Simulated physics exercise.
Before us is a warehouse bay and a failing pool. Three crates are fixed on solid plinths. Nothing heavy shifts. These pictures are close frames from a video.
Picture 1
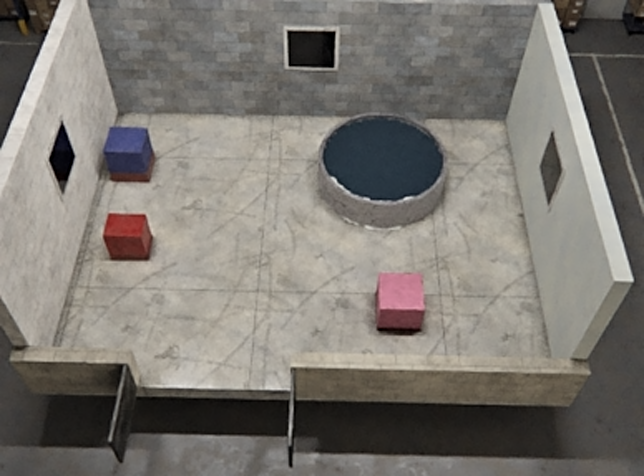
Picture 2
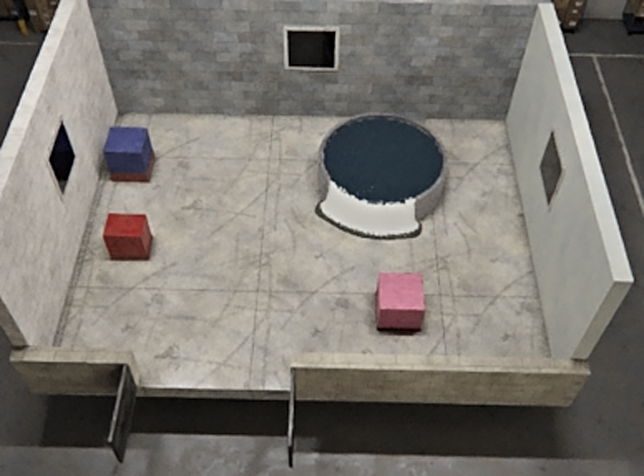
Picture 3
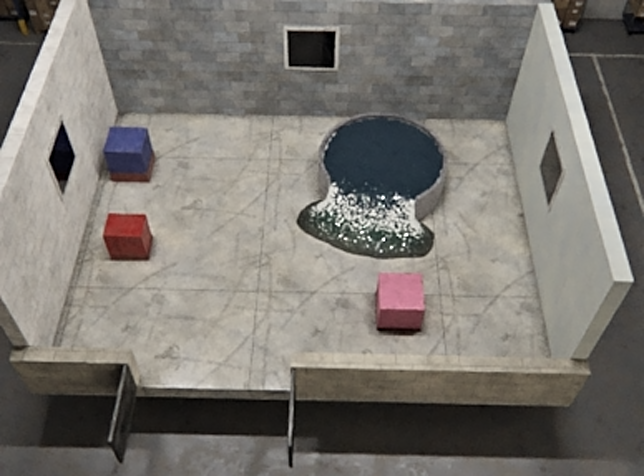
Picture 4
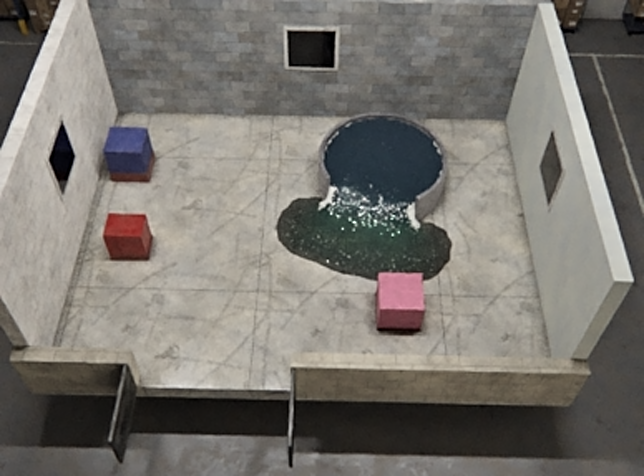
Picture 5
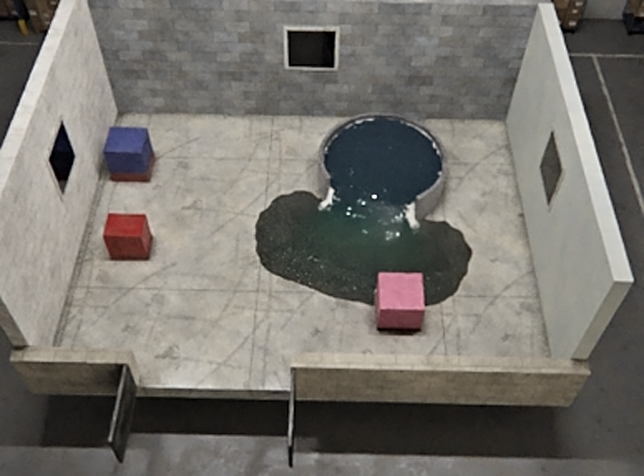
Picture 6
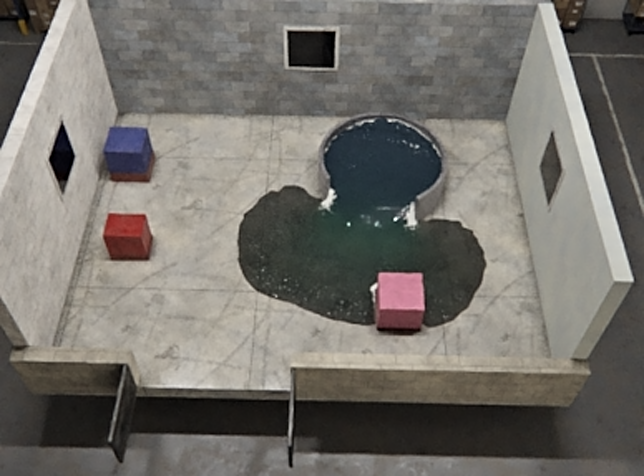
Dark water bursts through the front of a round tank in a walled warehouse bay, foaming white at the gap, then spreads across the pale floor, surrounding the pink block while the red and blue blocks stay still.
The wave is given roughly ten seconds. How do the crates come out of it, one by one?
One by one: The blue crate comes out dry; the red crate comes out dry; the pink crate comes out wet.
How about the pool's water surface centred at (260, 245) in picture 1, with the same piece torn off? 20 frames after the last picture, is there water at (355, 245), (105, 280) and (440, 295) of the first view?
Untouched, submerged, untouched.
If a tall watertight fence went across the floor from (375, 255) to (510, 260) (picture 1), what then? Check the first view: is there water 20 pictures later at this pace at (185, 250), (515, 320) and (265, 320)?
The first point comes out inundated, the next inundated, the last inundated.
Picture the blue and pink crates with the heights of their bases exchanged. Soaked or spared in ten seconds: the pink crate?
Well, the pink one is inundated then.
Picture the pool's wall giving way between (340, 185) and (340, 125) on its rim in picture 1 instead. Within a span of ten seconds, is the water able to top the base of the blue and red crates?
The blue crate is reached; the red crate is reached.
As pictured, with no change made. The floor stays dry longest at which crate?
Note: The crate marked blue.
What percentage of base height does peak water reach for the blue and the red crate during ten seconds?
Around 30 % and 80 %.
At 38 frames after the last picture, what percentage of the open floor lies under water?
My estimate is roughly 65 percent.
A moment on, water covers 35 % of the floor; the blue crate not reached, the red crate not reached, the pink crate water round its plinth.
Next, water covers 45 % of the floor; the blue crate not reached, the red crate water round its plinth, the pink crate water round its plinth.
Then, water covers 50 % of the floor; the blue crate not reached, the red crate water round its plinth, the pink crate water round its plinth.
Later, water covers 65 % of the floor; the blue crate water round its plinth, the red crate water round its plinth, the pink crate water round its plinth.
In the end, water covers 85 % of the floor; the blue crate stayed above the water, the red crate stayed above the water, the pink crate was topped.
